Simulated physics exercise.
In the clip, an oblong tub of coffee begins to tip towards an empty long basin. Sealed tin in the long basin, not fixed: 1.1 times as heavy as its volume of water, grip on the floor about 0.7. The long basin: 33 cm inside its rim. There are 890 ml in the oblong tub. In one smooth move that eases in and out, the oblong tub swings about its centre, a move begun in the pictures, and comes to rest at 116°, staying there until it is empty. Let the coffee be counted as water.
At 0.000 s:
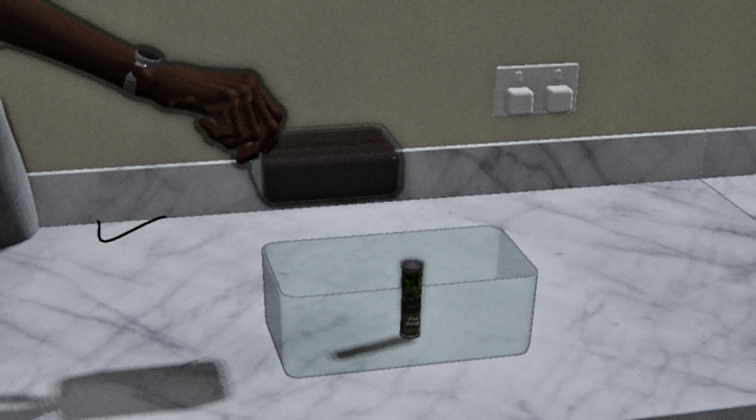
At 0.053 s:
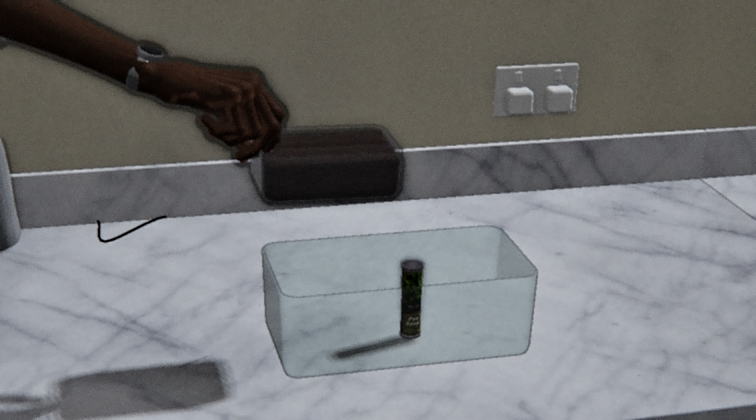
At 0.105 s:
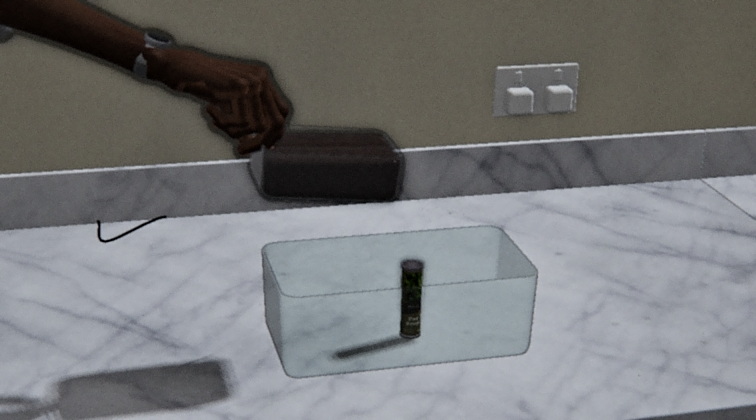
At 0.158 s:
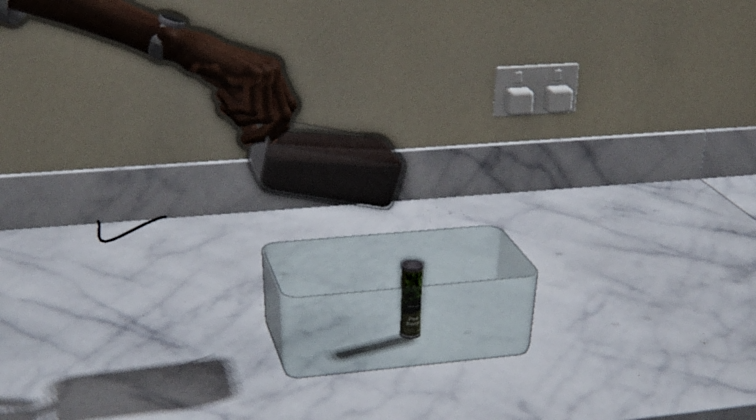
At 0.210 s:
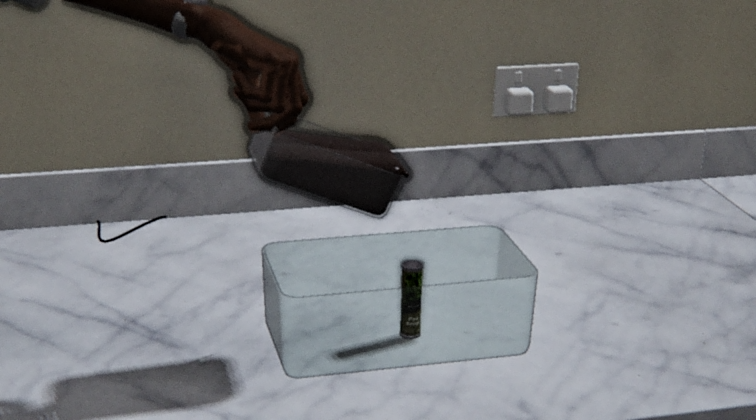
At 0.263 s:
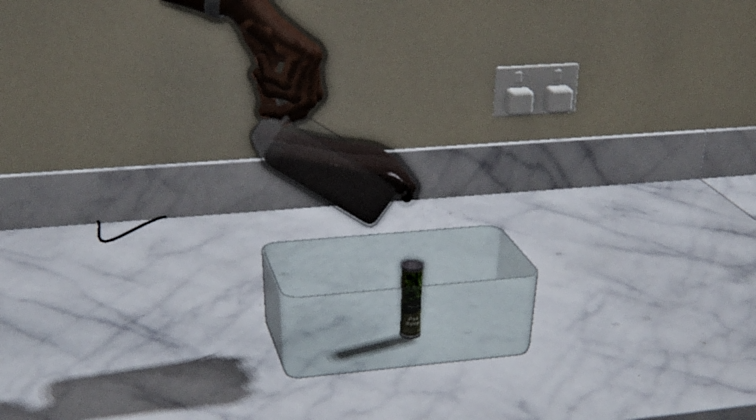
Dark hand tilting a small tub of dark liquid, right end dipping steadily, above a clear basin holding a small upright tin.
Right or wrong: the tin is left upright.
Right.
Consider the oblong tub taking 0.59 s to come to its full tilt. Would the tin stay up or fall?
The tin stays on its base.
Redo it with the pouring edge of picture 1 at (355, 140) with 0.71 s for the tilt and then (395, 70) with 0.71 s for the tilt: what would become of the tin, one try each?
In the first try it comes down; in the second it remains standing.
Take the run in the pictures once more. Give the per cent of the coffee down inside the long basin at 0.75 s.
About 88 per cent.
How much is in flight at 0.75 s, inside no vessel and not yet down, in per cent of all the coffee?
Near 9 in a hundred.
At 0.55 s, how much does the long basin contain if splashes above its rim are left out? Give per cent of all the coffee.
68 %, give or take.
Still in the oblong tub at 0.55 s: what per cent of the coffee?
At that time about 5 in a hundred parts are still held.
By 0.55 s the tilt is 102° and 5 per cent is still to pour; the tin stands where it began.
By 0.75 s the tilt is 116° and 1 per cent is still to pour; the tin stands where it began.
By 0.97 s the tilt is 116° and 0 per cent is still to pour; the tin stands where it began.
By 1.21 s the tilt is 116° and 0 per cent is still to pour; the tin stands where it began.
At rest the tin stands where it began.
